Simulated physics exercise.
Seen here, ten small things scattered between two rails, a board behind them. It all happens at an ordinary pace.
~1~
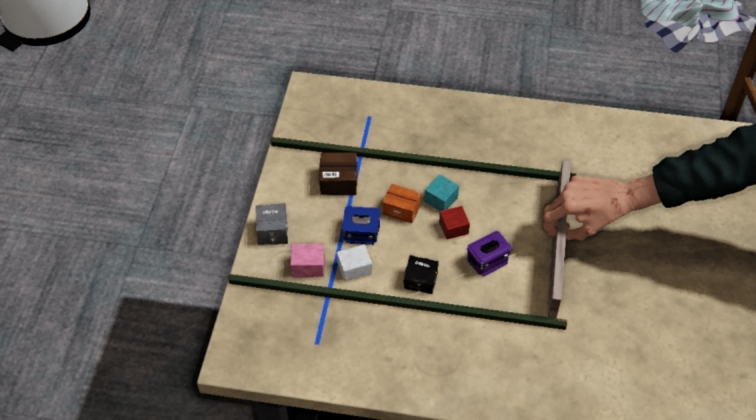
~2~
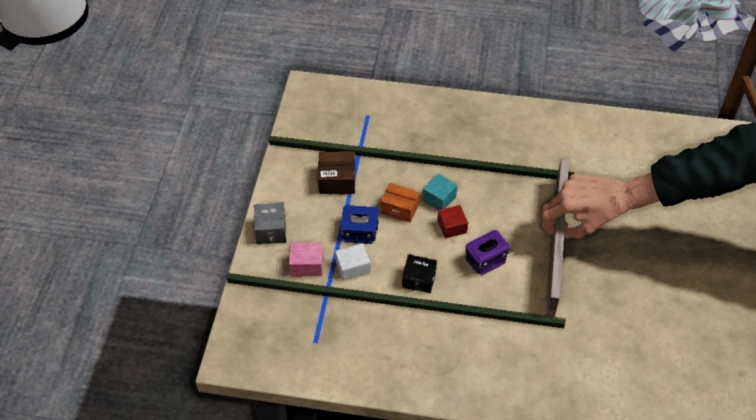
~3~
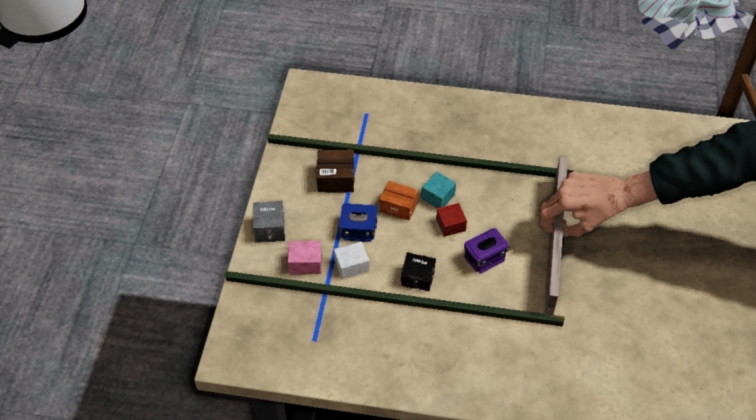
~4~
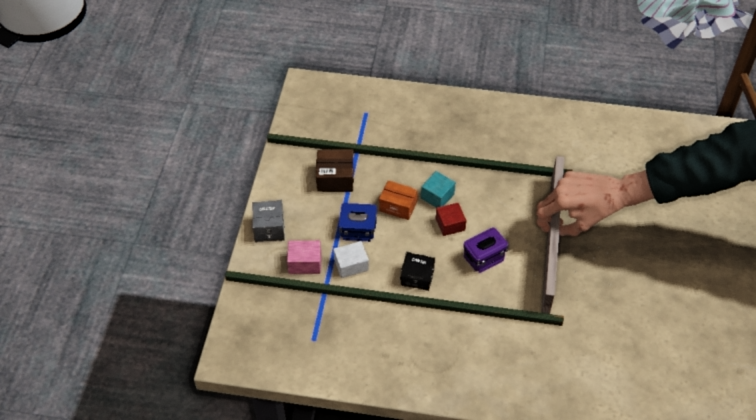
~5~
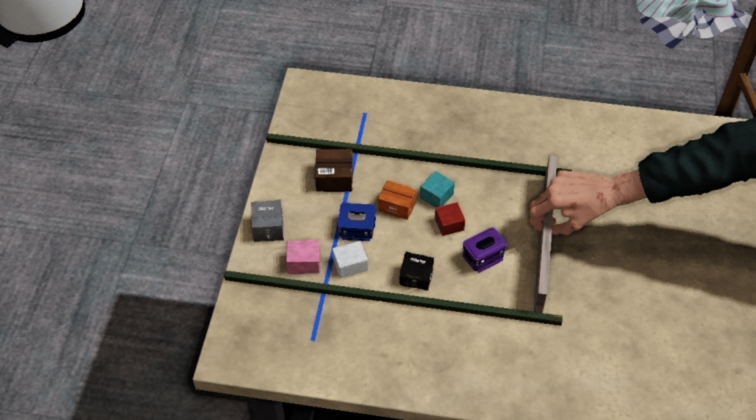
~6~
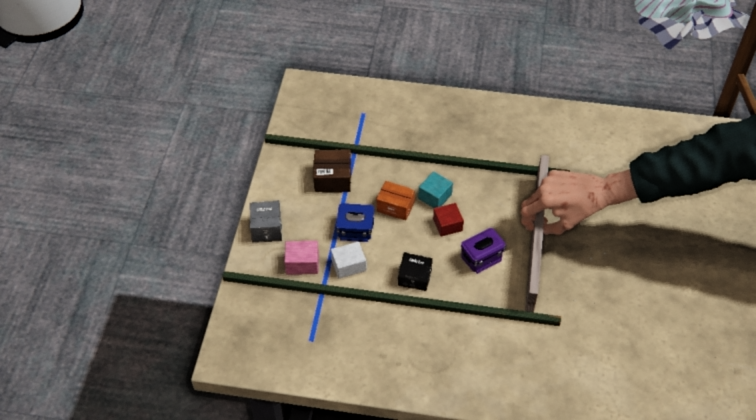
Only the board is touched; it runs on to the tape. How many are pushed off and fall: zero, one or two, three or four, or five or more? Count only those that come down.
Outcome: The number that fall off is zero.
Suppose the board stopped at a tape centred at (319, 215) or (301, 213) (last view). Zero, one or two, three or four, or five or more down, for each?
One after another: None at all; one or two.
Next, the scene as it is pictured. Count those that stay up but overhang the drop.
Overhanging: 0.
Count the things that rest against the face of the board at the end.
That makes 4.
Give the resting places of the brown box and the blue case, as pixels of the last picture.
About (307, 166), and the other about (296, 216).
Soon after, none off yet; grey box at rest near (266, 222); pink block at rest near (302, 258); brown box at rest near (333, 171).
After that, none off yet; grey box at rest near (266, 222); pink block displaced a little near (285, 254); brown box at rest near (333, 171).
In the end, the number that fall off is zero.
